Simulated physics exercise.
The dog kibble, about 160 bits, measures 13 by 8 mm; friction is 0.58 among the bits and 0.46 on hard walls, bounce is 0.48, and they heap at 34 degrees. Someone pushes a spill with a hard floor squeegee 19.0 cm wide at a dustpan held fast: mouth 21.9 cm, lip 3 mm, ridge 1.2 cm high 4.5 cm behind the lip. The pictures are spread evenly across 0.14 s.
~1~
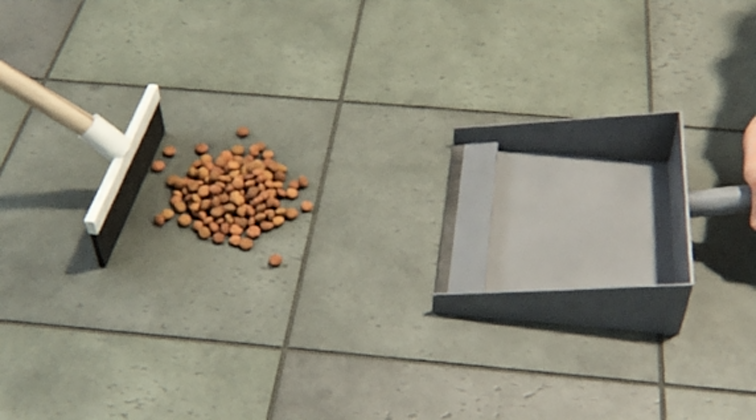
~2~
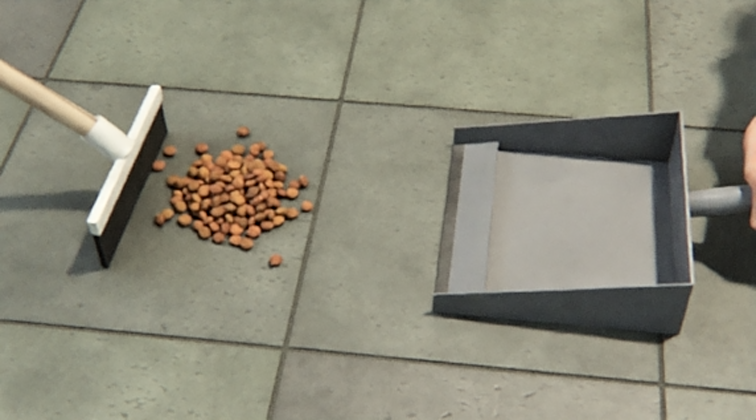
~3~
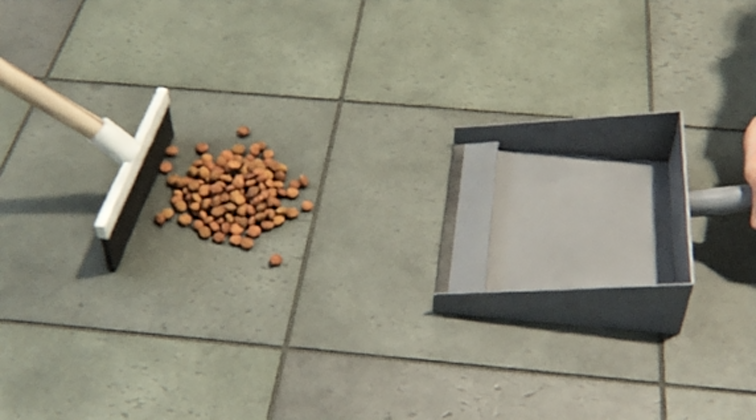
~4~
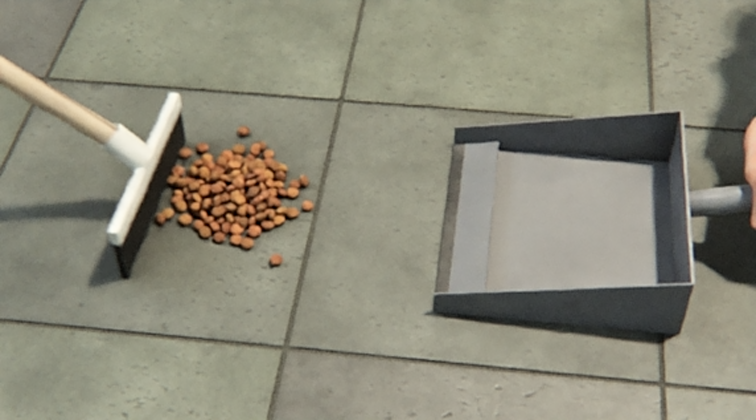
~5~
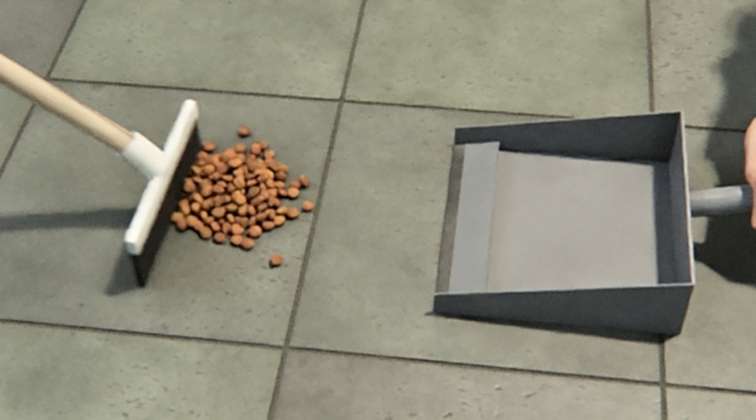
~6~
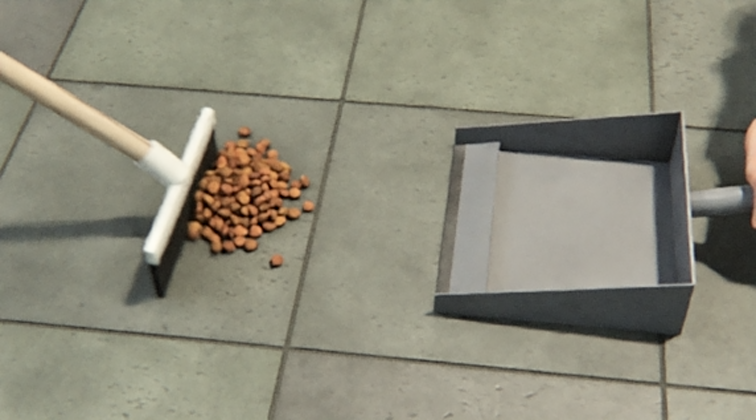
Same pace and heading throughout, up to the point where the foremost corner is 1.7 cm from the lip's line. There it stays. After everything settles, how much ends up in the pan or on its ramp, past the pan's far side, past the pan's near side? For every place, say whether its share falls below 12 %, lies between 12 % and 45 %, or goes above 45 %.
In the pan or on its ramp: Between 12 % and 45 %, past the pan's far side: Below 12 %, past the pan's near side: Between 12 % and 45 %.
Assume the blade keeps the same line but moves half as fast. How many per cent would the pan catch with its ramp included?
I'd put it at roughly 25 per cent.
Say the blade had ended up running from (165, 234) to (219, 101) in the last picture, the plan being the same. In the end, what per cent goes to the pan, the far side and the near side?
Split: Pan = 60, far = 5, near = 5.
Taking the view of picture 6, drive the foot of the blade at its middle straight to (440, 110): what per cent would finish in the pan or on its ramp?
I'd expect around 15 per cent.
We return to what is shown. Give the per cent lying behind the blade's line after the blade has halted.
Close to 40 percent.
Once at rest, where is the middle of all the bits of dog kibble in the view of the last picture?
Roughly pixel (435, 242).
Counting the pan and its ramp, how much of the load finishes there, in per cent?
Share at rest: Approx. 25 per cent.
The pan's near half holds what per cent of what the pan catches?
Roughly 90 percent.
Then, 0.16 s after the last picture, middle of the blade 13 cm from the lip; 0 % over the lip, far side 0 %, near side 5 %.
Then, 0.27 s after the last picture, middle of the blade 5 cm from the lip; 0 % over the lip, far side 0 %, near side 15 %.
Then, 0.51 s after the last picture, middle of the blade 2 cm from the lip; 25 % over the lip, far side 0 %, near side 20 %.
In the end, pan 25 %, far side 0 %, near side 20 %, in front of the lip or behind the blade 55 %.
